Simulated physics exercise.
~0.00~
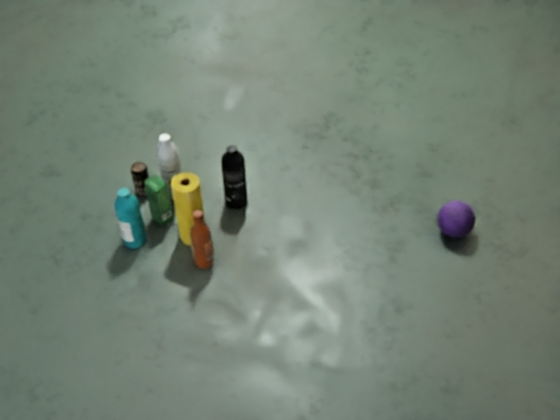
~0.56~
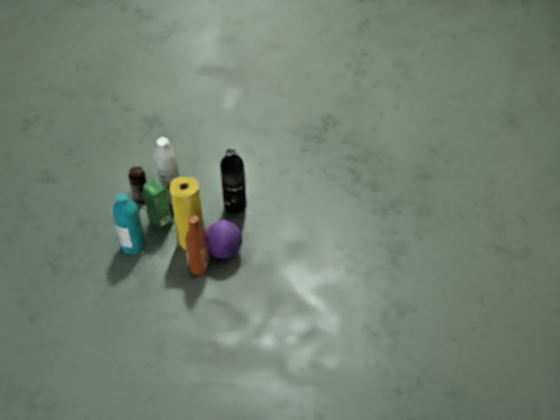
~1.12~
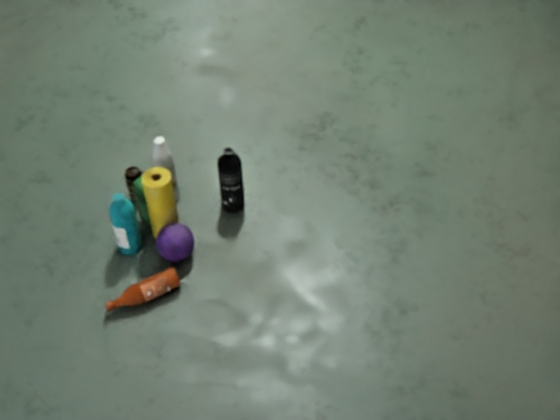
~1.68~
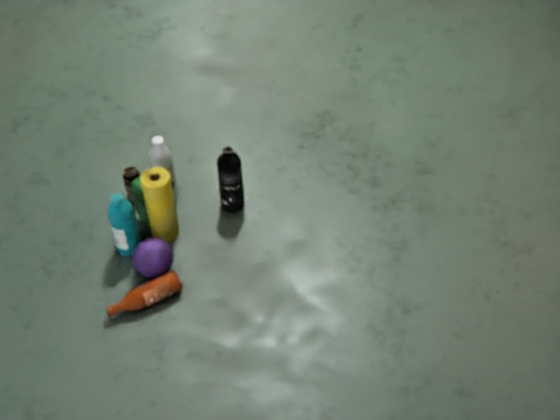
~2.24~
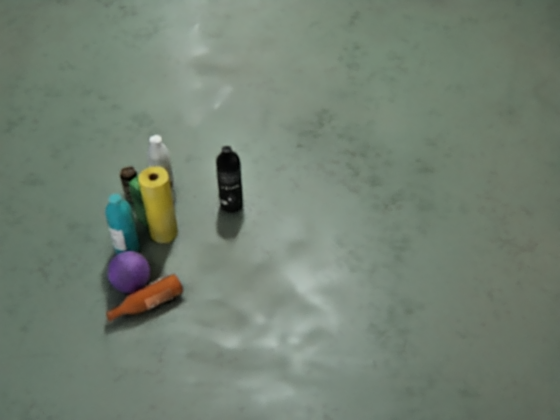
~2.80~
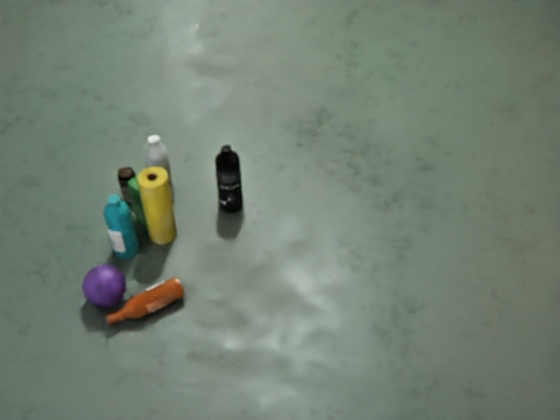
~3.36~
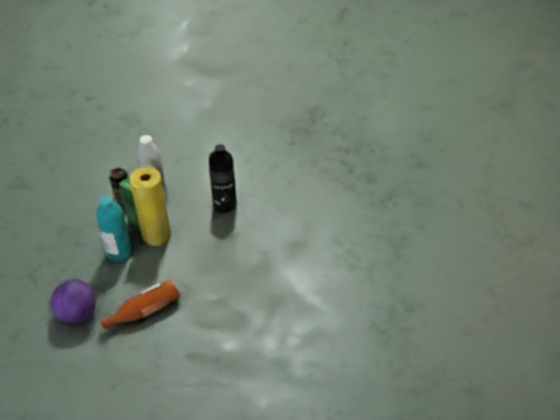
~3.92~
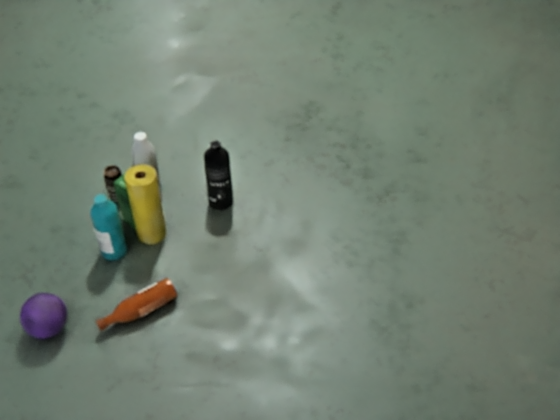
A purple ball rolls left into the group, topples the orange bottle, and rolls clear.
